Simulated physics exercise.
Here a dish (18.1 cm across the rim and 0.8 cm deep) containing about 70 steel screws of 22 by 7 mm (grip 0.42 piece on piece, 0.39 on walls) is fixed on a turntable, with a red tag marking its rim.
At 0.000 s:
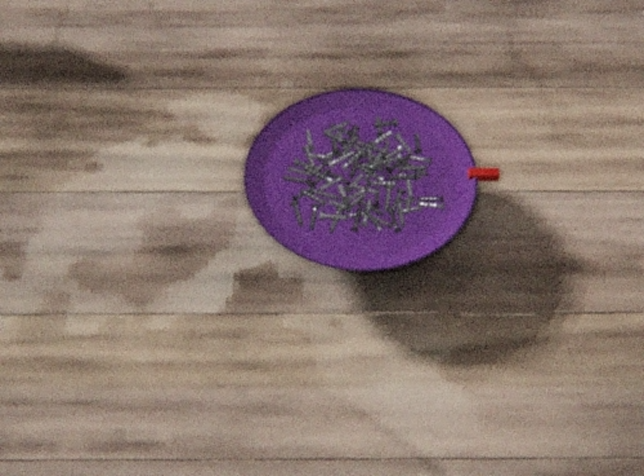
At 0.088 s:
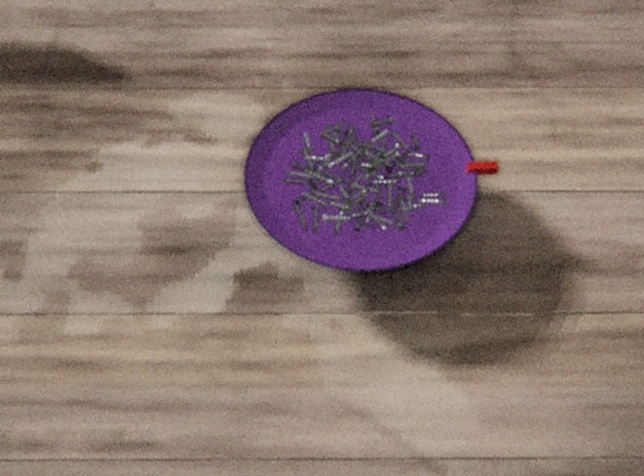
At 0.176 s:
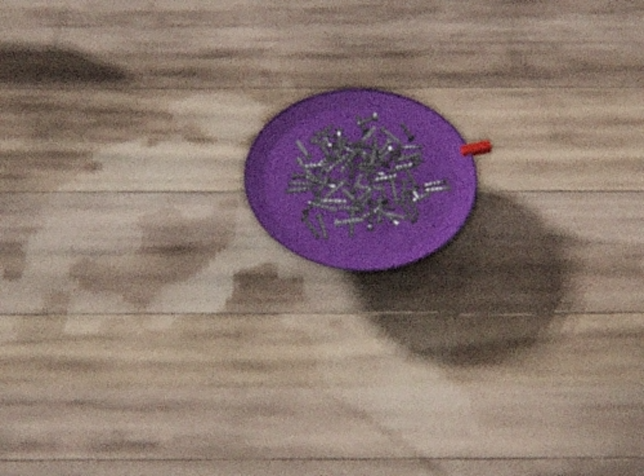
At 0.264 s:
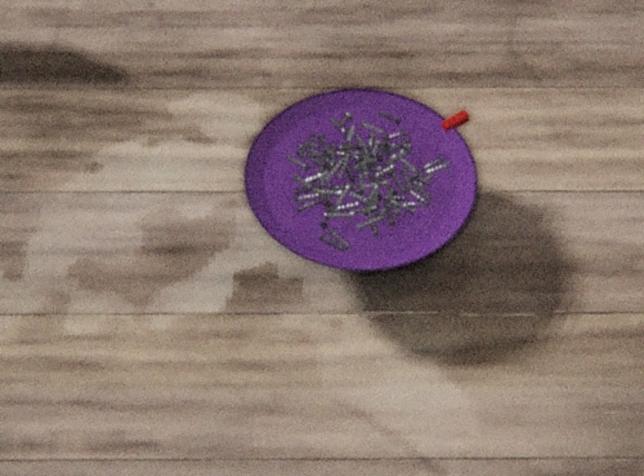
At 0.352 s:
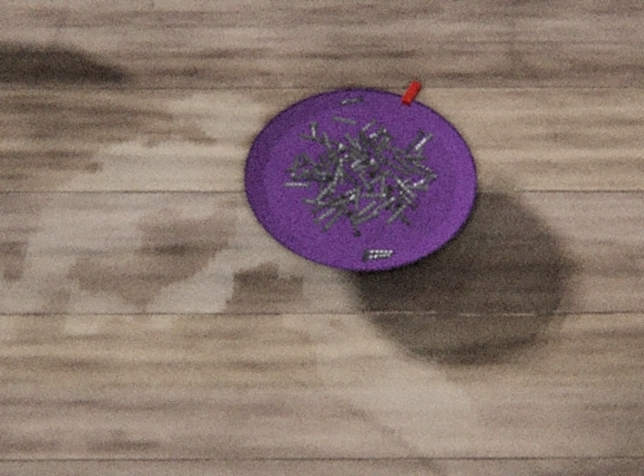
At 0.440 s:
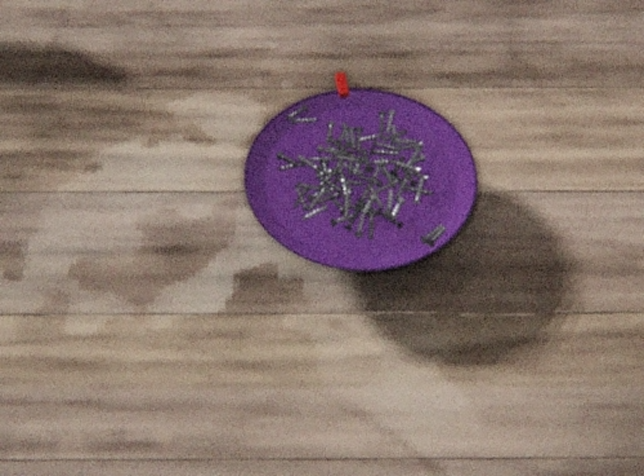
To begin with, a purple dish holding a loose heap of small grey metal screws sits above a wooden plank surface, its red tag at the right edge. The dish turns counterclockwise in place, slowly and then faster, carrying the tag up and around to the top while the screws shift and a few slide outward toward the rim.
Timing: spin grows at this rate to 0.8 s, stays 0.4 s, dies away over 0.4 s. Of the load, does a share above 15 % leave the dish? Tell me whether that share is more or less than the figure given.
It is more than the figure given.
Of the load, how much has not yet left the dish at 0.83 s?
Some 75 per cent of the load.
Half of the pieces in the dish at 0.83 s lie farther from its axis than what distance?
A typical piece sits around 7.5 cm out.
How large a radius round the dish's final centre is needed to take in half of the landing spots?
About 16 cm.
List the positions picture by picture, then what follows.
In the first picture, dish at (355, 270); turned 0 degrees, tag at (484, 173); top of the load at (333, 137).
In the second picture, dish at (355, 270); turned 4 degrees, tag at (483, 167); top of the load at (379, 137).
In the third picture, dish at (355, 270); turned 16 degrees, tag at (476, 148); top of the load at (324, 134).
In the fourth picture, dish at (355, 270); turned 35 degrees, tag at (456, 120); top of the load at (350, 135).
In the fifth picture, dish at (355, 270); turned 62 degrees, tag at (412, 93); top of the load at (378, 135).
In the sixth picture, dish at (355, 270); turned 97 degrees, tag at (342, 84); top of the load at (346, 134). It now spins about 1.2 times a second.
Then, at 0.83 s, fallen left of where it stops 5 %, dish 75 %, in the air 10 %; middle of the pieces not yet landed near (365, 173).
After 1.16 s, fallen in front of where it stops 15 %, fallen behind where it stops 20 %, fallen left of where it stops 25 %, fallen right of where it stops 20 %, dish 10 %, in the air 10 %; middle of the pieces not yet landed near (364, 168).
Then, at 1.46 s, fallen in front of where it stops 15 %, fallen behind where it stops 20 %, fallen left of where it stops 30 %, fallen right of where it stops 25 %, dish 10 %; middle of the pieces not yet landed near (334, 185).
After 1.75 s, fallen in front of where it stops 15 %, fallen behind where it stops 20 %, fallen left of where it stops 30 %, fallen right of where it stops 25 %, dish 10 %; middle of the pieces not yet landed near (345, 173).
In the end, at 2.3 s, fallen in front of where it stops 15 %, fallen behind where it stops 20 %, fallen left of where it stops 30 %, fallen right of where it stops 25 %, dish 10 %.
